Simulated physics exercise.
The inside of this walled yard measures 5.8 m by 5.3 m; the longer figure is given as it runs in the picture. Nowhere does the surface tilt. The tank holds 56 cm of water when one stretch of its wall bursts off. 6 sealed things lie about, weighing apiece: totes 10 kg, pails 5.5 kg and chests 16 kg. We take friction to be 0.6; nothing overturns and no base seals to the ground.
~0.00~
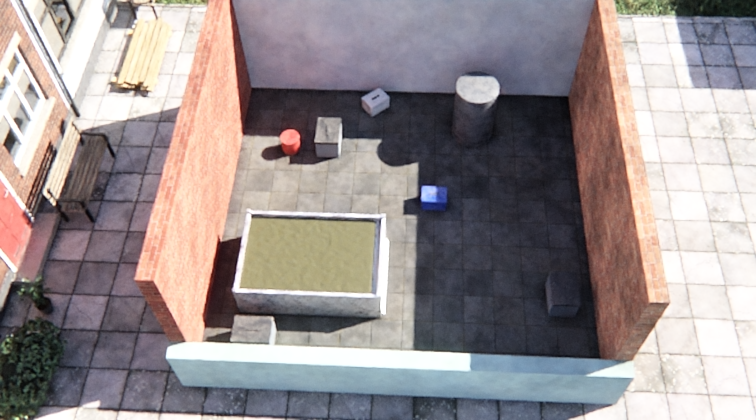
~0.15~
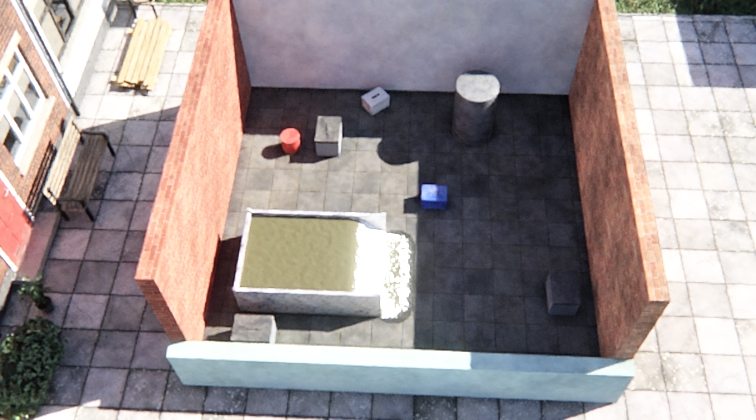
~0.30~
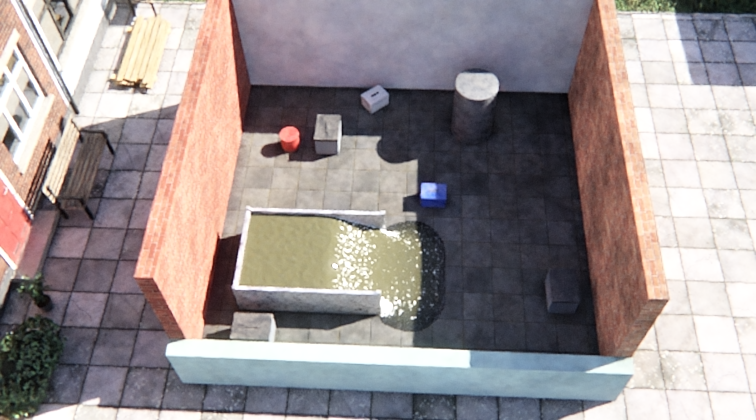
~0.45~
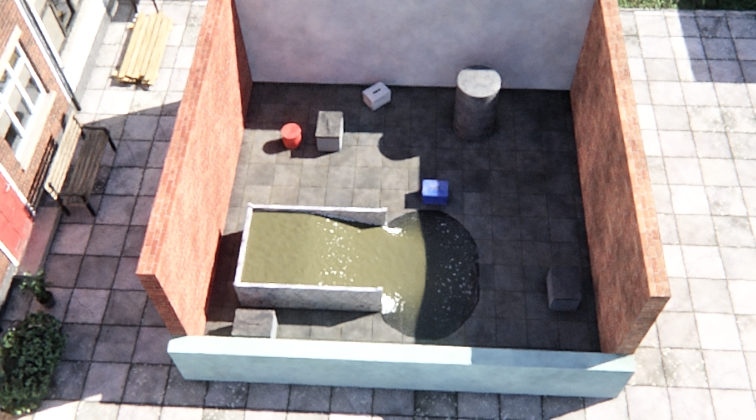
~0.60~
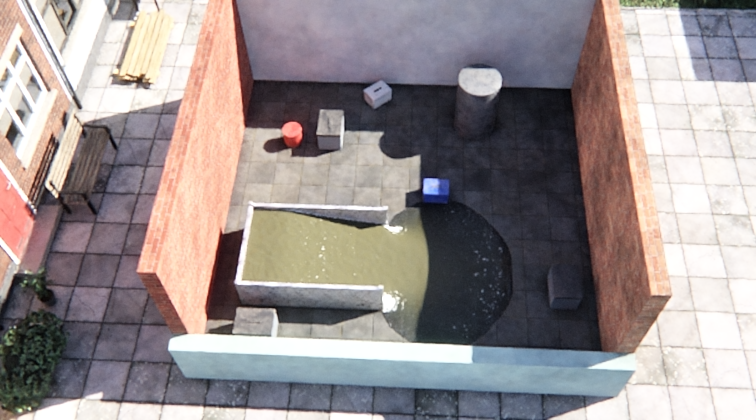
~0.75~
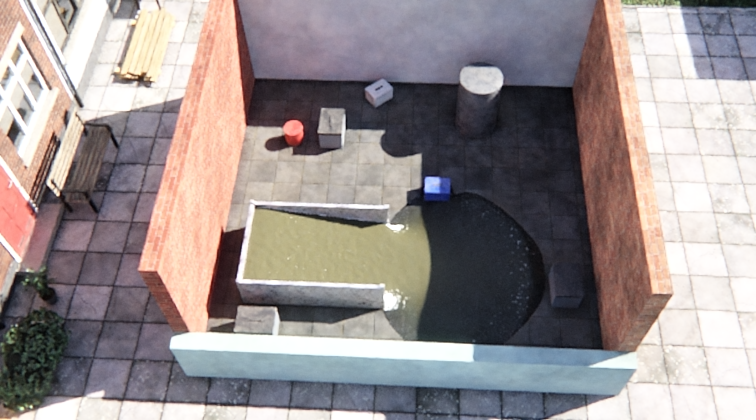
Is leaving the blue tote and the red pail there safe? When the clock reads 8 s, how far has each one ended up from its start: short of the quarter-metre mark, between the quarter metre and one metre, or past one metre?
Blue tote: Short of a quarter metre; red pail: Short of a quarter metre.
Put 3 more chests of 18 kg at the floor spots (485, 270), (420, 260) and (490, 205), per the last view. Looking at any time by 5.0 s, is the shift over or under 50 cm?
Lab note - in order: Above threshold / above threshold / above threshold.
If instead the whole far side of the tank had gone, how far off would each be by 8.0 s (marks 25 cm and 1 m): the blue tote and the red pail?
Log: Blue tote small displacement; red pail large displacement.
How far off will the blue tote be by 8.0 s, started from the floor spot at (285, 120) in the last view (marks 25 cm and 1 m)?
Put there, it remains roughly in place.
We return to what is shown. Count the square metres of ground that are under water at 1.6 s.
Around 13 m2 of it.
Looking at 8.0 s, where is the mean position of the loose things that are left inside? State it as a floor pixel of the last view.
I'd say about (357, 175) in the last view.
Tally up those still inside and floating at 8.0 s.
By my count, 1.
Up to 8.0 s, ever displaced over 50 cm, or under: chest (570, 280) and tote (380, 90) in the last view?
Taking them in order: Exceeded and exceeded.
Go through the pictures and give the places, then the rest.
The blue tote at (434, 194) rests on the ground; the red pail at (290, 137) rests on the ground; 2.6 m2 under water; 0 of 6 have shifted, in the first frame.
The blue tote at (434, 193), on the bottom; the red pail at (290, 136), on the bottom; 3.3 m2 under water; 0 of 6 have shifted, in the second frame.
The blue tote at (434, 191) rests on the ground; the red pail at (289, 134), on the bottom; 4.2 m2 under water; 0 of 6 have shifted, in the third frame.
The blue tote at (435, 188) rests on the ground; the red pail at (291, 131), on the bottom; 5.3 m2 under water; 0 of 6 have shifted, in the fourth frame.
The blue tote at (436, 187) rests on the ground; the red pail at (292, 130) rests on the ground; water covers 6.6 m2; 0 of 6 have shifted, in the fifth frame.
The blue tote at (438, 185), on the bottom; the red pail at (293, 128) rests on the ground; water covers 7.9 m2; 0 of 6 have shifted, in the sixth frame.
After 1.6 s the blue tote is near (438, 185), 0.0 m from its start, aground; the red pail is near (293, 128), 0.0 m from its start, aground; 0 afloat.
After 3.6 s the blue tote is near (438, 185), 0.0 m from its start, aground; the red pail is near (293, 128), 0.0 m from its start, aground; 1 afloat.
After 5.6 s the blue tote is near (438, 185), 0.0 m from its start, aground; the red pail is near (293, 128), 0.0 m from its start, aground; 0 afloat.
After 8.0 s the blue tote is near (438, 185), 0.0 m from its start, aground; the red pail is near (293, 128), 0.0 m from its start, aground; 1 afloat.
